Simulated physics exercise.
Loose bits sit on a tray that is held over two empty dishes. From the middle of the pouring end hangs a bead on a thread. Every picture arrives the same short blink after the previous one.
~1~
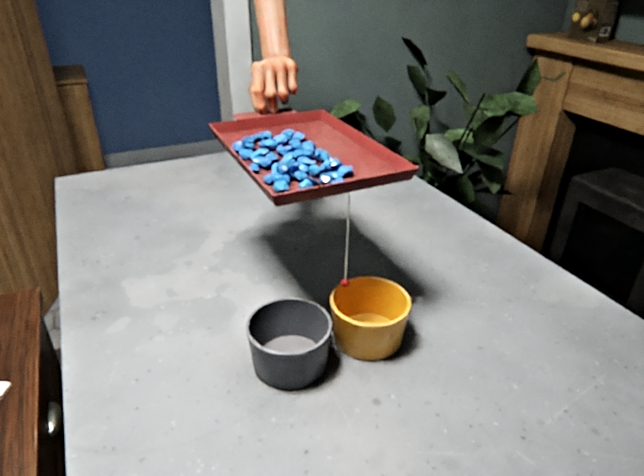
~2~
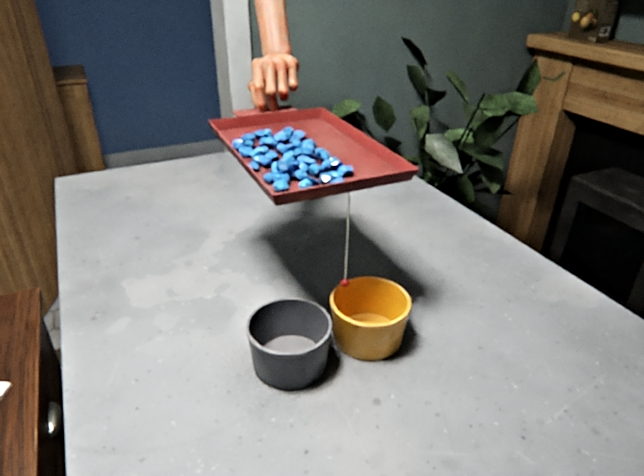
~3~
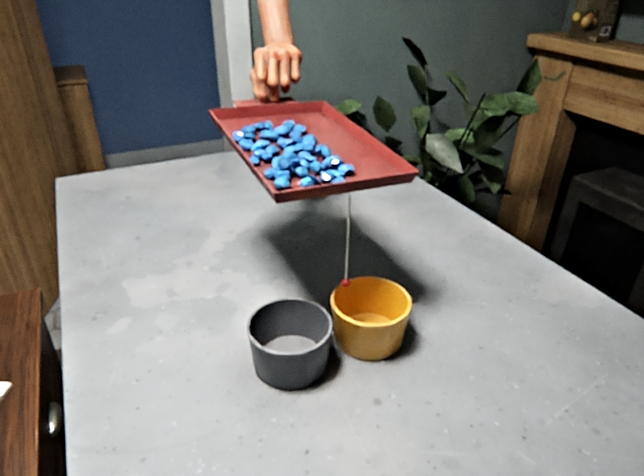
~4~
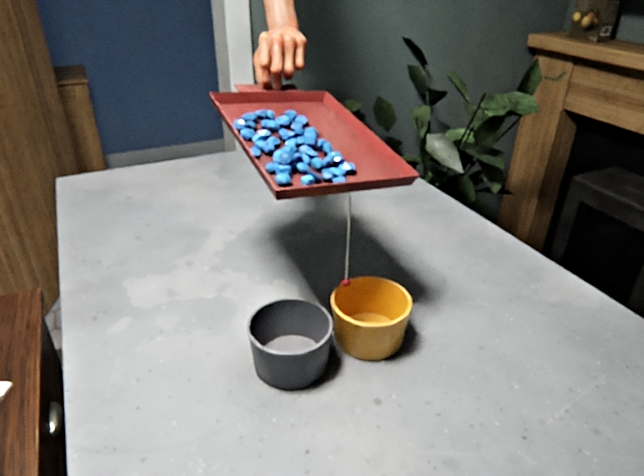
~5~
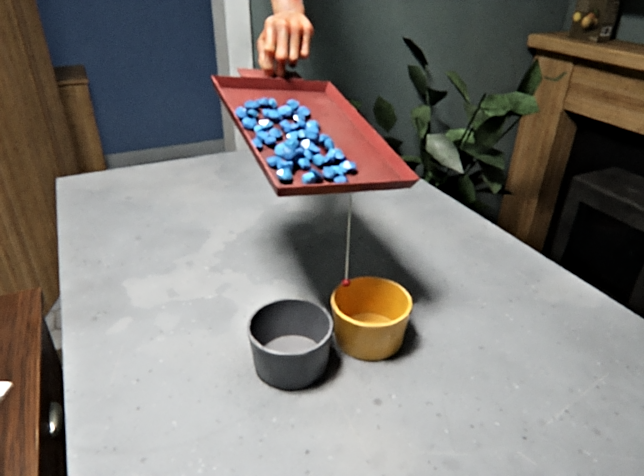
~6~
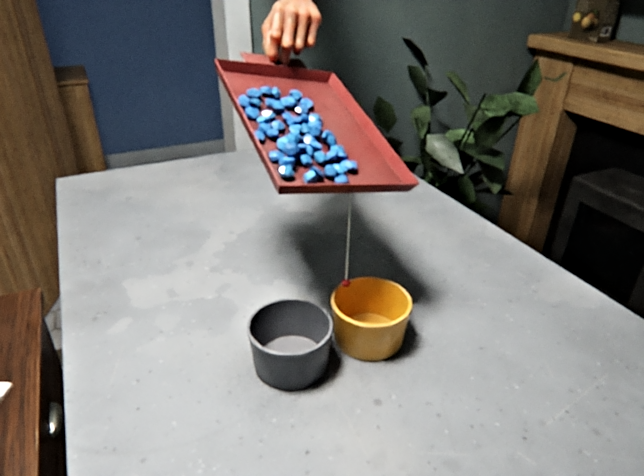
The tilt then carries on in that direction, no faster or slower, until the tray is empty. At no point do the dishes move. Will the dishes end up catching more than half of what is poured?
No.
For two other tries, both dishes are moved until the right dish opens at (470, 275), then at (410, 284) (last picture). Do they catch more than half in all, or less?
One: The larger part. Two: The larger part.
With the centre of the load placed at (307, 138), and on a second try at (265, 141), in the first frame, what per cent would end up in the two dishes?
It's 20 percent the first time and 10 percent the second.
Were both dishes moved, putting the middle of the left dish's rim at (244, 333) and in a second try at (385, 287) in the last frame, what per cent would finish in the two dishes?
First placement: Some 0 %; second placement: Some 80 %.
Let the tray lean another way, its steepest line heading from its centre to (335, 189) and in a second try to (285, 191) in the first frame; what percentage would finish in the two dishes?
I'd expect around 60 in a hundred first and around 80 in a hundred second.
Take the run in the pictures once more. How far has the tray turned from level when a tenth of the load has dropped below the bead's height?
Roughly 80 degrees at that moment.
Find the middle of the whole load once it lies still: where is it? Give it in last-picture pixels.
Roughly at (418, 320), give or take.
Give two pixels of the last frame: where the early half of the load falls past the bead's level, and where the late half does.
Early half (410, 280), late half (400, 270).
Shortly afterwards, tray tipped steeply; all but a few on the tray; a little in the air.
Next, tray tipped past a quarter turn; a little on the tray; near a quarter in the right dish; near half outside both; a little in the air.
Some moments later, tray tipped past a quarter turn; near a quarter in the right dish; the bulk outside both.
In the end, tray tipped past a quarter turn; none at all in the left dish; near a quarter in the right dish; the bulk outside both.
